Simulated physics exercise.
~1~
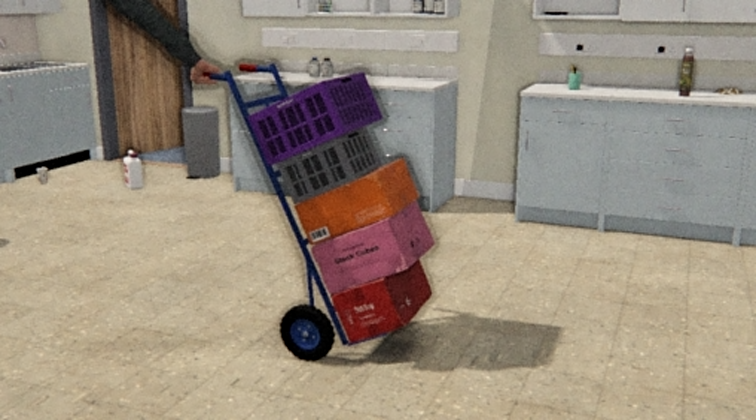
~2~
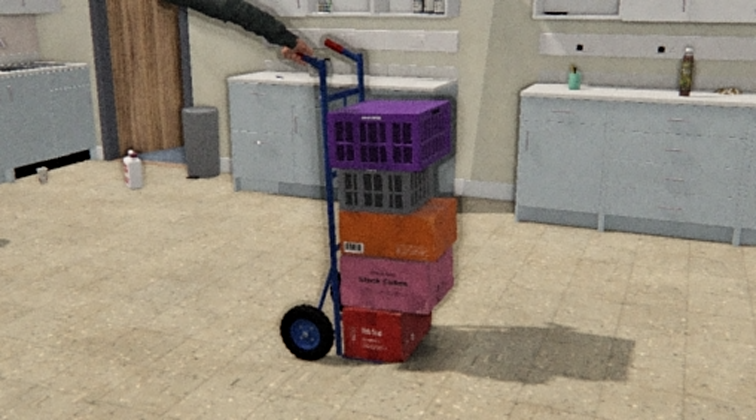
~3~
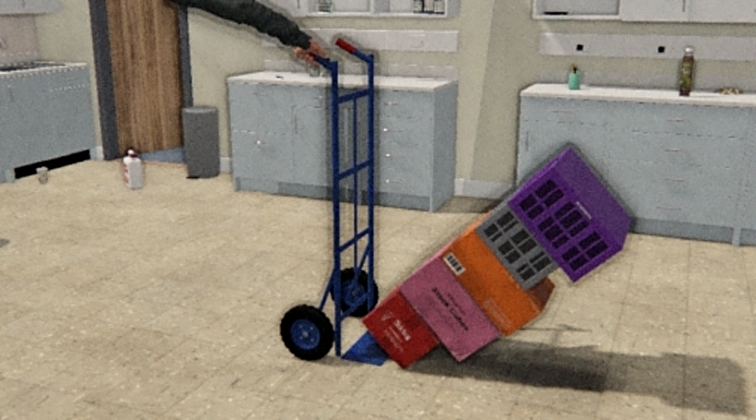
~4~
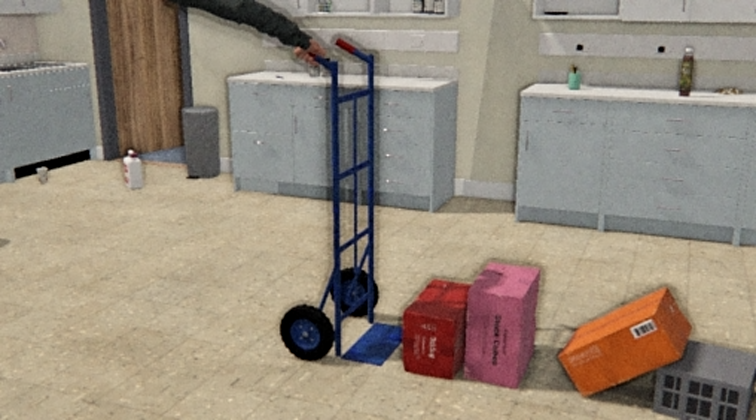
A hand truck tips upright and its stacked boxes and crates topple forward onto the floor.
